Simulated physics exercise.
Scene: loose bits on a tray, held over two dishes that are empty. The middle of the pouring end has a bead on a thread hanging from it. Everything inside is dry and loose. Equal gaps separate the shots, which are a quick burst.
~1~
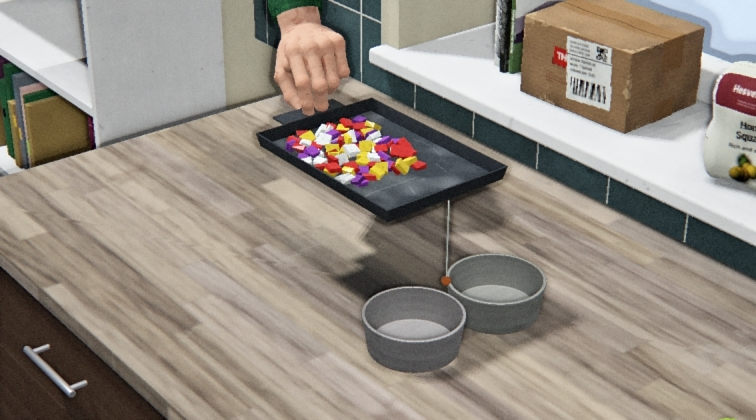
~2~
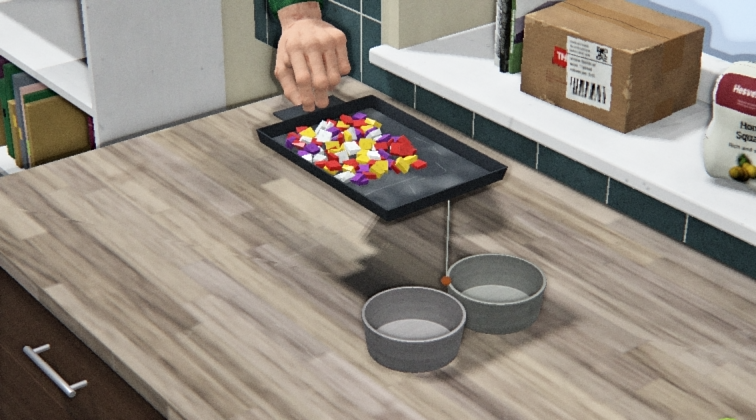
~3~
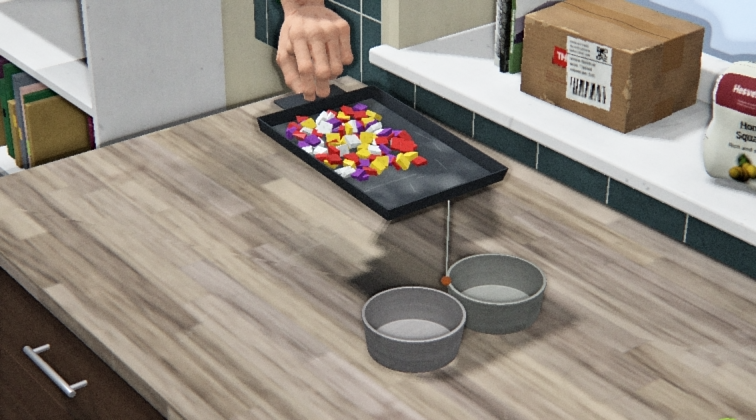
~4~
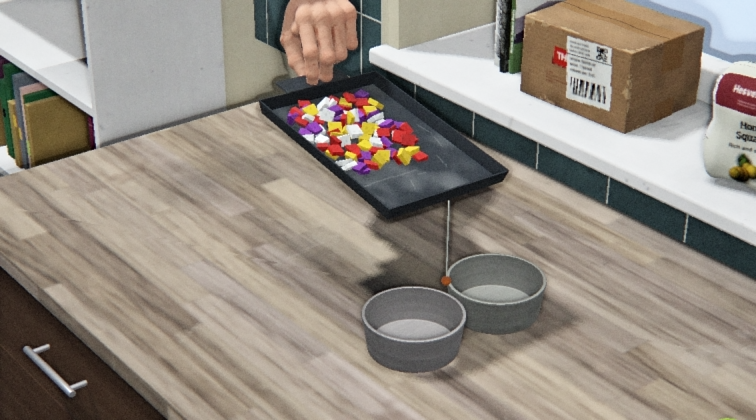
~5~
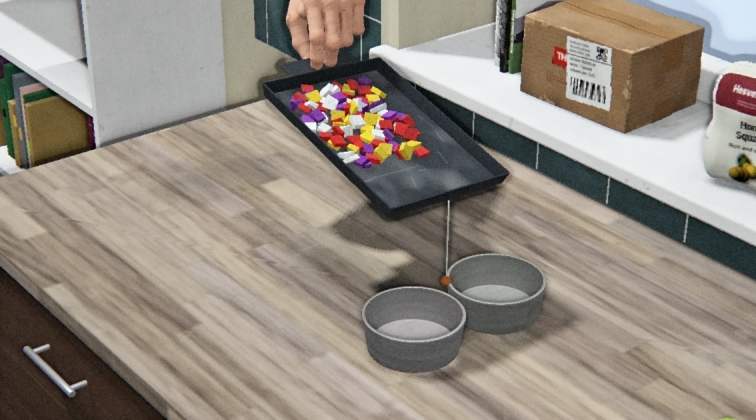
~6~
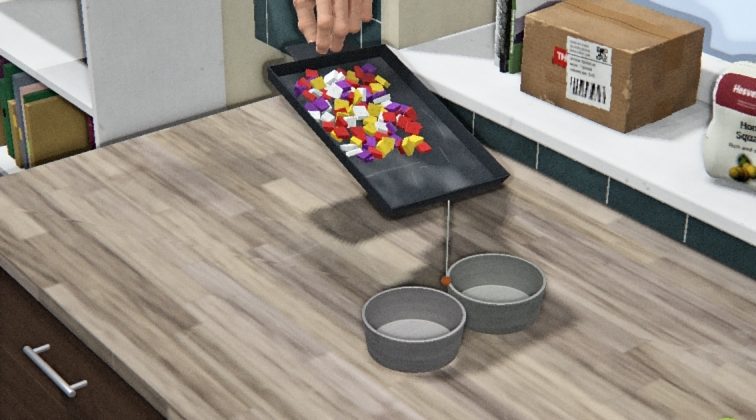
We see a hand holding a dark tray of colourful mosaic tiles above two empty grey dishes on a wooden counter; the hand raises the tray's far end, steepening its slant, while the thread and bead hang from the near edge.
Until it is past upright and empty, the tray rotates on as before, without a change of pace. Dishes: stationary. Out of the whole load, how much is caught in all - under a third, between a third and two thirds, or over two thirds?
Between the two of them they take in a middle share, a third to two thirds.
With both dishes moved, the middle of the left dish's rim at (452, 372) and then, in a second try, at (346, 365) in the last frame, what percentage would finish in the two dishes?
Trial 1 around 20 percent, trial 2 around 10 percent.
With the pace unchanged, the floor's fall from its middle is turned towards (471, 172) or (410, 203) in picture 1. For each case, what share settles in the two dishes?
In turn 90 and 70 in a hundred.
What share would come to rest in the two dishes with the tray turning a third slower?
Near 60 %.
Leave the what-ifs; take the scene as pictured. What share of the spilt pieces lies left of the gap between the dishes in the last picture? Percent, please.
Roughly 0 %.
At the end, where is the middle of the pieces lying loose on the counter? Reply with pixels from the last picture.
I'd say near (529, 345), give or take.
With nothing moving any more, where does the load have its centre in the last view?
The centre settles at about (504, 321).
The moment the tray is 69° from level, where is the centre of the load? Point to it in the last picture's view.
About (475, 187).
Soon, tray tipped steeply; about two thirds on the tray; about a quarter in the air.
A while on, tray tipped past a quarter turn; a small part on the tray; a small part in the left dish; about a quarter in the right dish; about a third outside both; about a quarter in the air.
Towards the end, tray tipped past a quarter turn; a small part in the left dish; about half in the right dish; about half outside both.
Finally, tray tipped past a quarter turn; a small part in the left dish; about half in the right dish; about half outside both.
